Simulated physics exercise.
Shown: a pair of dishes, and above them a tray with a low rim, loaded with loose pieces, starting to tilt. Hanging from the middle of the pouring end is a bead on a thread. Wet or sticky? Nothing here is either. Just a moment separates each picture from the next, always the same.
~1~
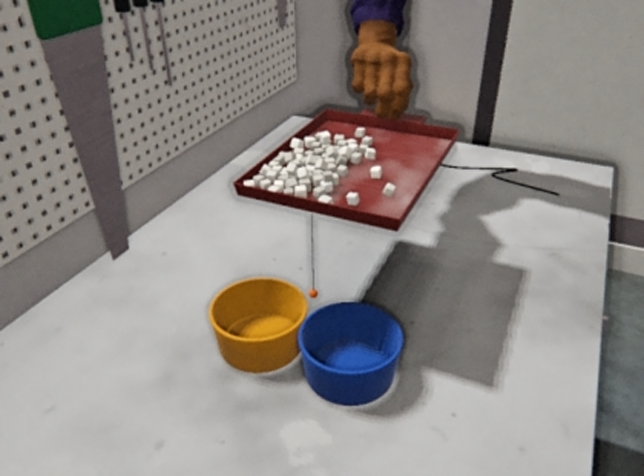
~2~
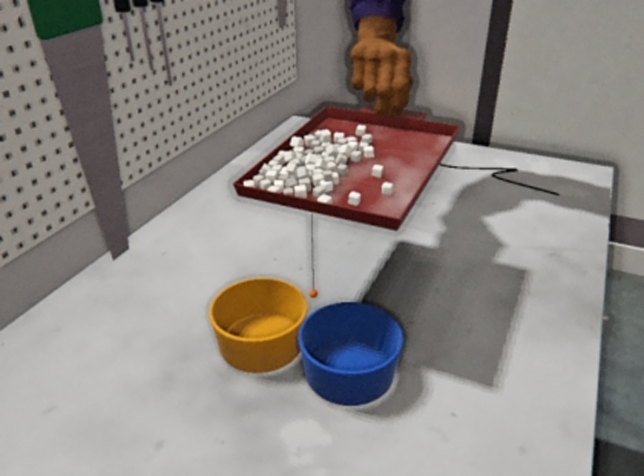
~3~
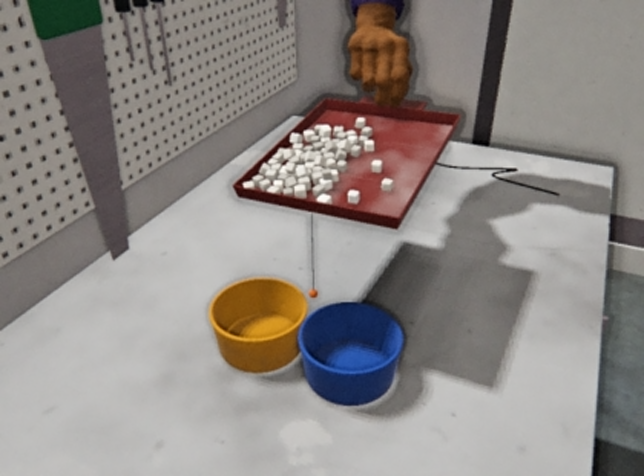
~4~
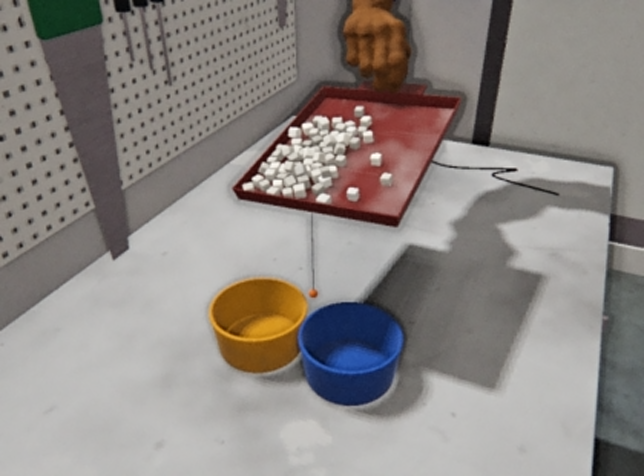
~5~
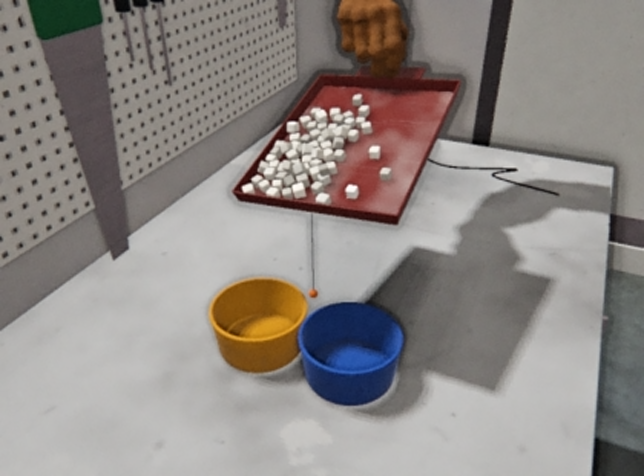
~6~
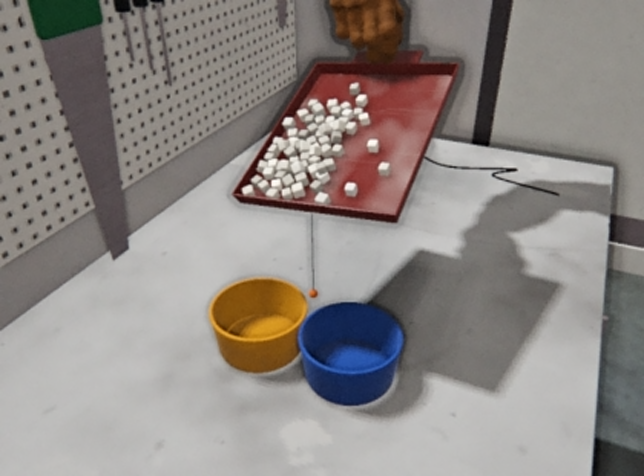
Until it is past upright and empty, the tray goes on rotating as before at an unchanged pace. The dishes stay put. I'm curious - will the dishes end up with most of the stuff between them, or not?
So the dishes get the majority of the load, I reckon.
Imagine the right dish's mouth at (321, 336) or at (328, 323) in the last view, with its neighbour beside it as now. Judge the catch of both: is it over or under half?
The first place gets the greater share, the second the greater share.
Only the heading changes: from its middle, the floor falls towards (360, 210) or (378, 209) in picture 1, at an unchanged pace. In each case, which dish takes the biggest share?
One gives the rightmost dish and two gives the rightmost dish.
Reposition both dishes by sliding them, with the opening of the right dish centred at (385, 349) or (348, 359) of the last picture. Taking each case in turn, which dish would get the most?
In turn: The left-side dish; the left-side dish.
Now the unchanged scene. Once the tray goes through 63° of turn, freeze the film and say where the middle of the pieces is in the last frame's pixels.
Around (278, 165).
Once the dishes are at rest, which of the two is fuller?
Once things settle, the left of the two ends up fuller.
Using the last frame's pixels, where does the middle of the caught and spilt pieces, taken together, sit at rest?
Somewhere around (246, 336) in the last picture.
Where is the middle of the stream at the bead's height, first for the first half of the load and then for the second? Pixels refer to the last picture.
I'd place the first part at (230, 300) and the rest at (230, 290).
Just after the last frame, tray tipped steeply; almost all on the tray; just a few in the left dish; just a few in the air.
A moment on, tray tipped past a quarter turn; the larger part on the tray; about a tenth in the left dish; just a few outside both; just a few in the air.
Further on, tray tipped past a quarter turn; just a few in the right dish; roughly two thirds in the left dish; roughly a third outside both.
When it is over, tray tipped past a quarter turn; just a few in the right dish; roughly two thirds in the left dish; roughly a third outside both.
